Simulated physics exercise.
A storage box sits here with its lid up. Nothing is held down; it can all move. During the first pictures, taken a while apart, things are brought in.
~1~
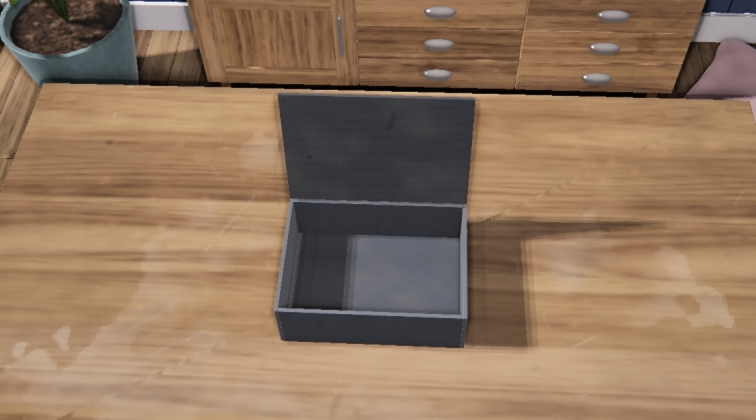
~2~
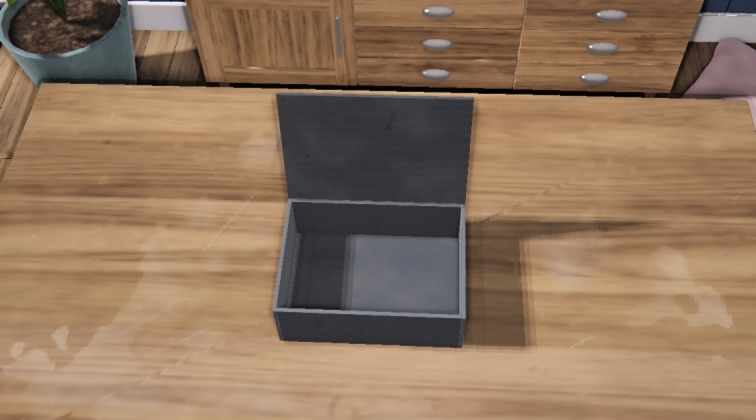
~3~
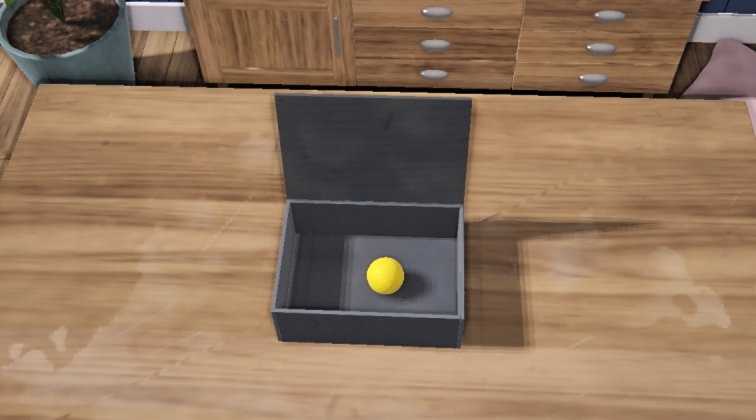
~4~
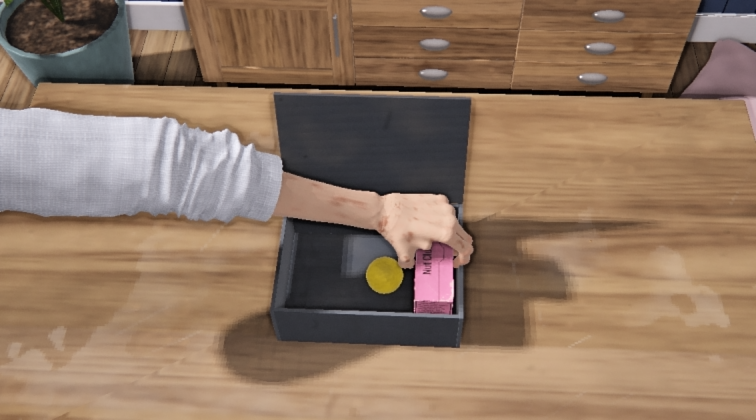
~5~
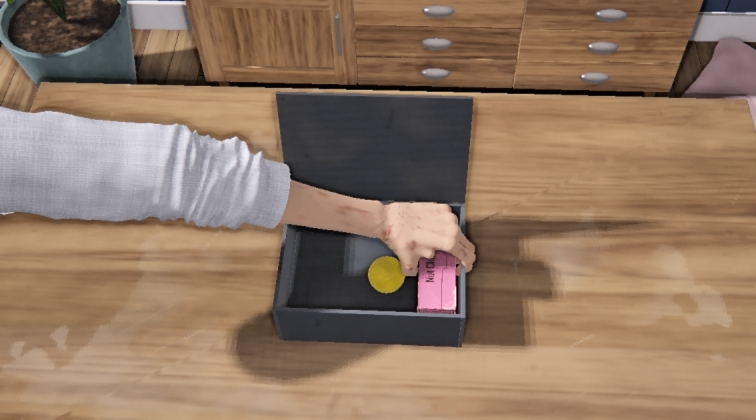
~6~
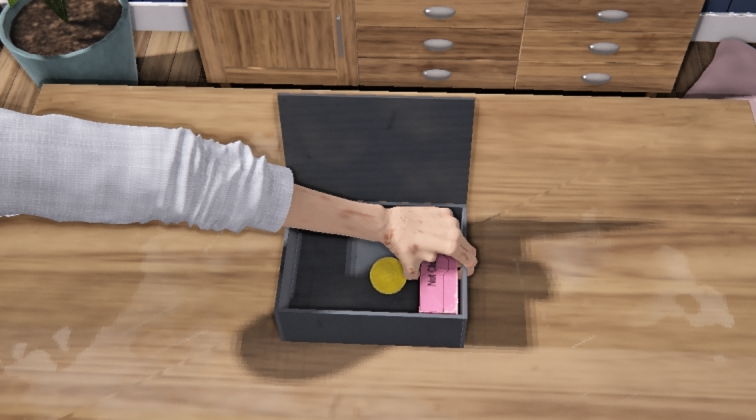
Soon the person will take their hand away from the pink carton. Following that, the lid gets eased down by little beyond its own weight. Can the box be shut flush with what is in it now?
Yes, flush.
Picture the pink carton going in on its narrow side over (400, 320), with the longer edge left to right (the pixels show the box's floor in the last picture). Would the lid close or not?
Lid down.
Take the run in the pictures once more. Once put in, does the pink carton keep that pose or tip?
It stays as it was set.
Then, 1.50 s past the last view, lid 67° above the rim.
Then, 1.80 s past the last view, lid 26° above the rim.
Finally, lid shut; both still in place. Final places as the last picture's camera would see them, pink carton near (438, 278).
